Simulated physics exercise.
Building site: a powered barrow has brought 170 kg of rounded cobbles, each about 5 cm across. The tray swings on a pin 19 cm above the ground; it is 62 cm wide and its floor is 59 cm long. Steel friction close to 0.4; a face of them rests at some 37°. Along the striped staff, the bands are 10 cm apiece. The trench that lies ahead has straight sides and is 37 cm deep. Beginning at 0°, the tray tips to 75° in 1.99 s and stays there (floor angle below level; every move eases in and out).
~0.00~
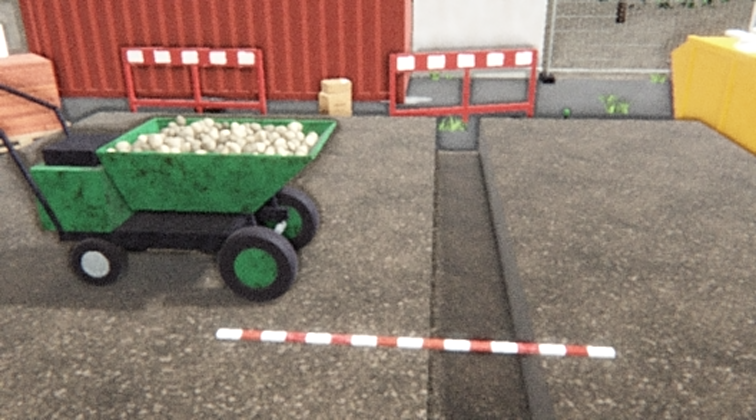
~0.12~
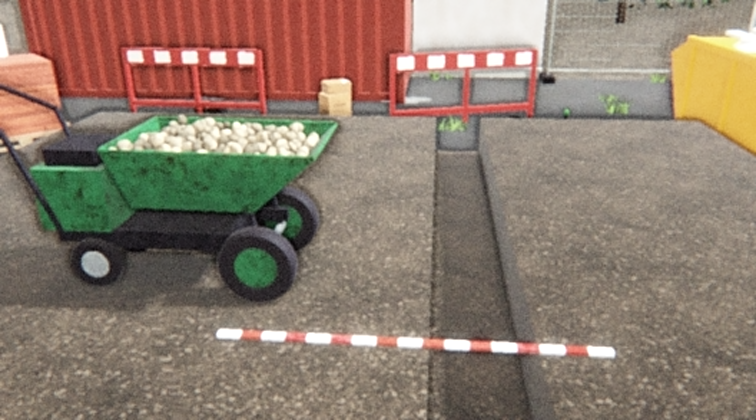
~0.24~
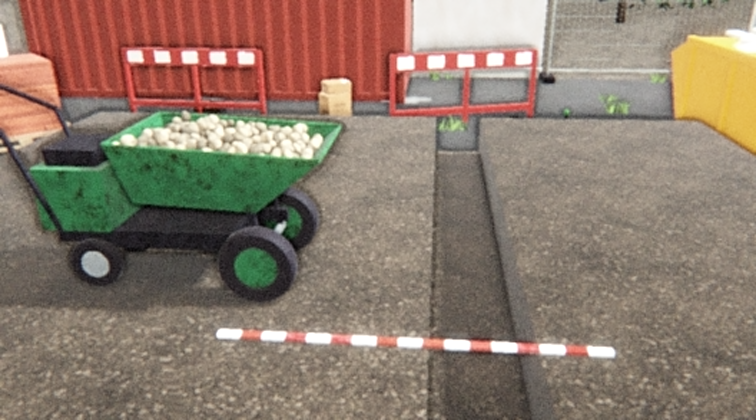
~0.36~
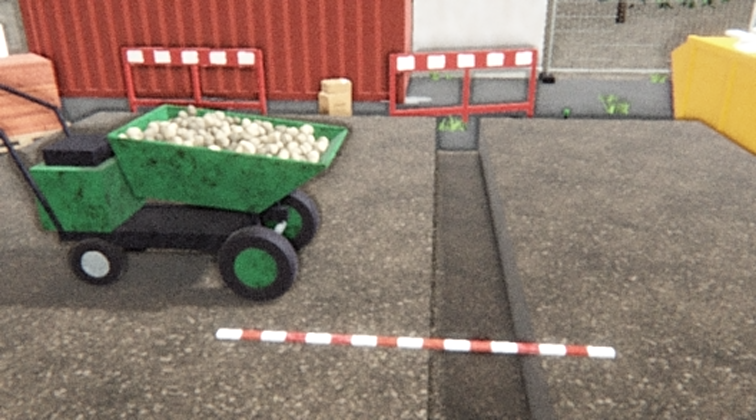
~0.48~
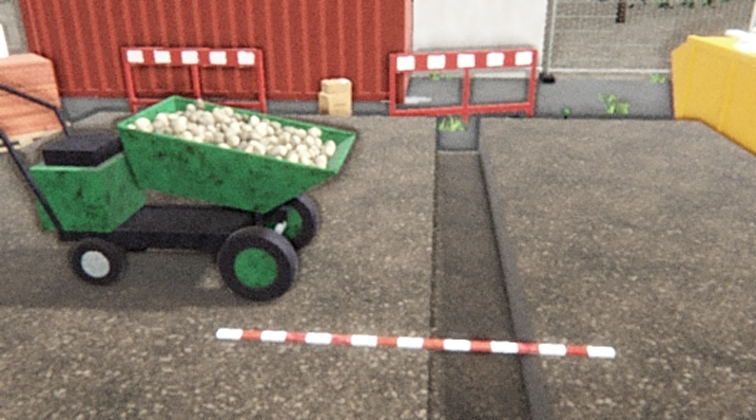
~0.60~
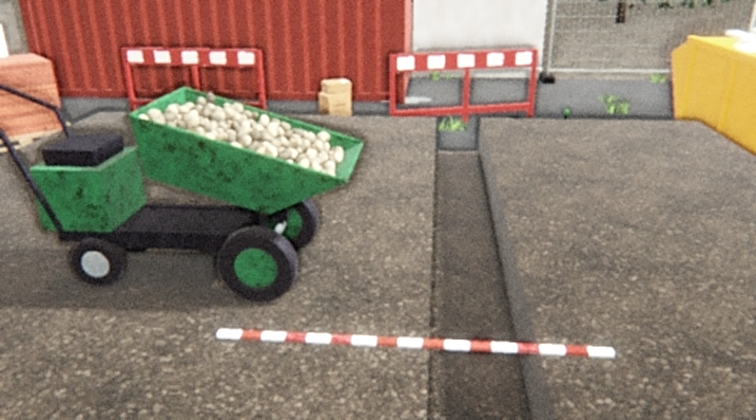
In the video, a green wheeled barrow loaded with rounded pale stones stands left of a narrow trench on a building site, and its tray slowly tilts, the rear rising and the front lip lowering slightly toward the right.
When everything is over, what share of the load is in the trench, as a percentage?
Close to 58 in a hundred.
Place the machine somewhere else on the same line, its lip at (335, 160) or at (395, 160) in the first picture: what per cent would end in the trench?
It'd be around 80 per cent and after that around 95 per cent.
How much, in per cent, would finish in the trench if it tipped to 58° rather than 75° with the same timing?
Share in trench: Approx. 75%.
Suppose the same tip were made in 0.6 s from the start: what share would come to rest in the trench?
It would be near 70 percent.
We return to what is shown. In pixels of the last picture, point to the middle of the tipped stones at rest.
(469, 333).
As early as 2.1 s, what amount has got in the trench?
By that moment, roughly 50 per cent of the load.
After 1.5 s the floor is at 63°; 93 % in the tray, 6 % short of the trench; the foremost stones are at (430, 259).
After 2.1 s the floor is at 75°; 35 % in the tray, 16 % short of the trench, 49 % in the trench; the foremost stones are at (513, 333).
After 2.4 s the floor is at 75°; 28 % in the tray, 16 % short of the trench, 57 % in the trench; the foremost stones are at (513, 331).
After 4.4 s the floor is at 75°; 26 % in the tray, 15 % short of the trench, 58 % in the trench; the foremost stones are at (513, 333).
